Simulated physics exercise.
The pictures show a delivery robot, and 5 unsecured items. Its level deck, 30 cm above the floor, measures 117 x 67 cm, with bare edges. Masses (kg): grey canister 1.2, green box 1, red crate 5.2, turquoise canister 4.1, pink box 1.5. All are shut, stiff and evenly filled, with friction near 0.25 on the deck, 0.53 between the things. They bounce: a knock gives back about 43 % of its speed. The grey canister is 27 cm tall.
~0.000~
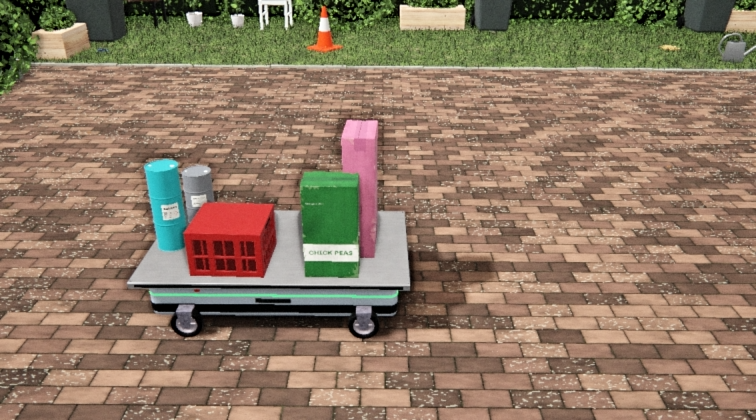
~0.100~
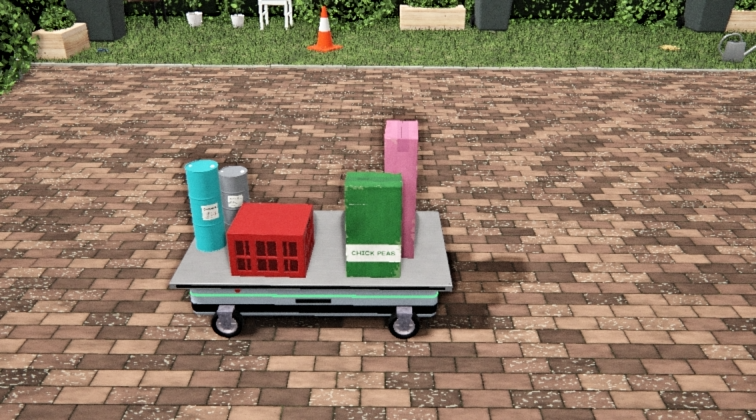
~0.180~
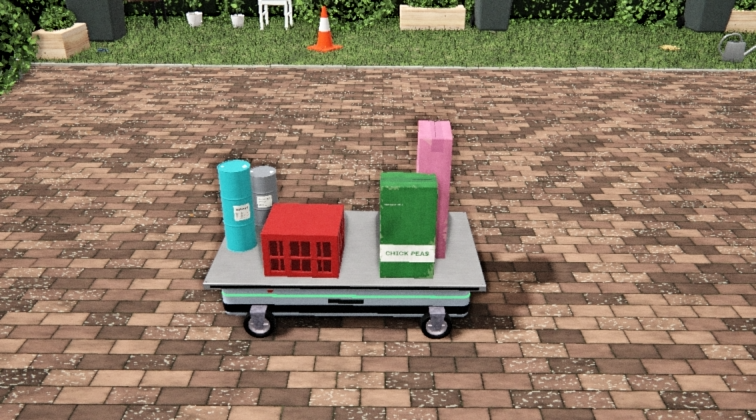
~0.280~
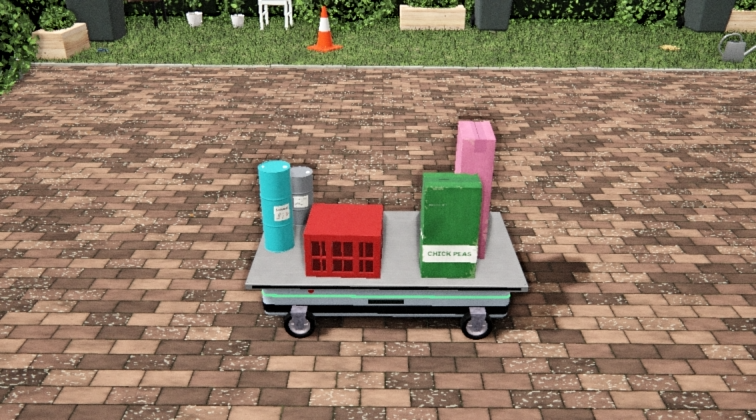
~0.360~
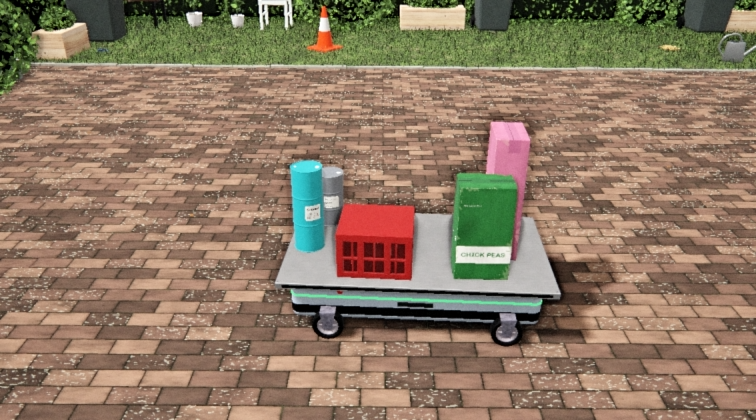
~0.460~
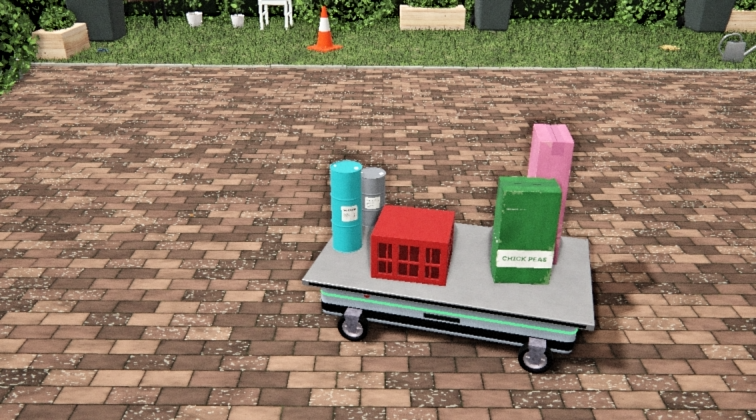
A flat wheeled cart carrying a red crate, two canisters, and a green and a pink box rolled to the right across brick paving, then turned toward the viewer as some items shifted slightly.
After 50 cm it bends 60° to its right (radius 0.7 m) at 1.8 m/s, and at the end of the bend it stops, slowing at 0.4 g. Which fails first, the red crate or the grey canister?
Of the two named, the latter: The grey canister.
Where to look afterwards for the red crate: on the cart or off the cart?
The red crate is still on the cart.
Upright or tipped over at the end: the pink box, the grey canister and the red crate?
The pink box tips over; the grey canister topples; the red crate is still upright.
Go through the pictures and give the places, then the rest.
In the first picture, 0 cm covered; red crate (233, 239); grey canister (199, 195).
In the second picture, 18 cm covered; pink box (400, 190); green box (374, 226).
In the third picture, 32 cm covered; turquoise canister (238, 207); pink box (432, 190).
In the fourth picture, 50 cm covered; green box (449, 226); turquoise canister (277, 207).
In the fifth picture, 65 cm covered, turned 3°; pink box (504, 191) 4 cm from its spot; green box (483, 227) 3 cm from its spot.
In the sixth picture, 83 cm covered, turned 15°; red crate (414, 244) 5 cm from its spot; grey canister (372, 197) 3 cm from its spot.
By 0.76 s, 137 cm covered, turned 56°; grey canister, green box and pink box now off the cart; red crate 29 cm from its spot near (522, 270); turquoise canister 11 cm from its spot.
By 1.16 s, 190 cm covered, turned 60°; red crate 40 cm from its spot near (662, 342); turquoise canister 31 cm from its spot.
When it is over (2.0 s), off the cart, grey canister, green box and pink box; not toppled but over 10 cm from the start, red crate and turquoise canister. End places, in pixels of the last picture, red crate near (733, 386). Red crate was never lost; grey canister went at 0.66 s.
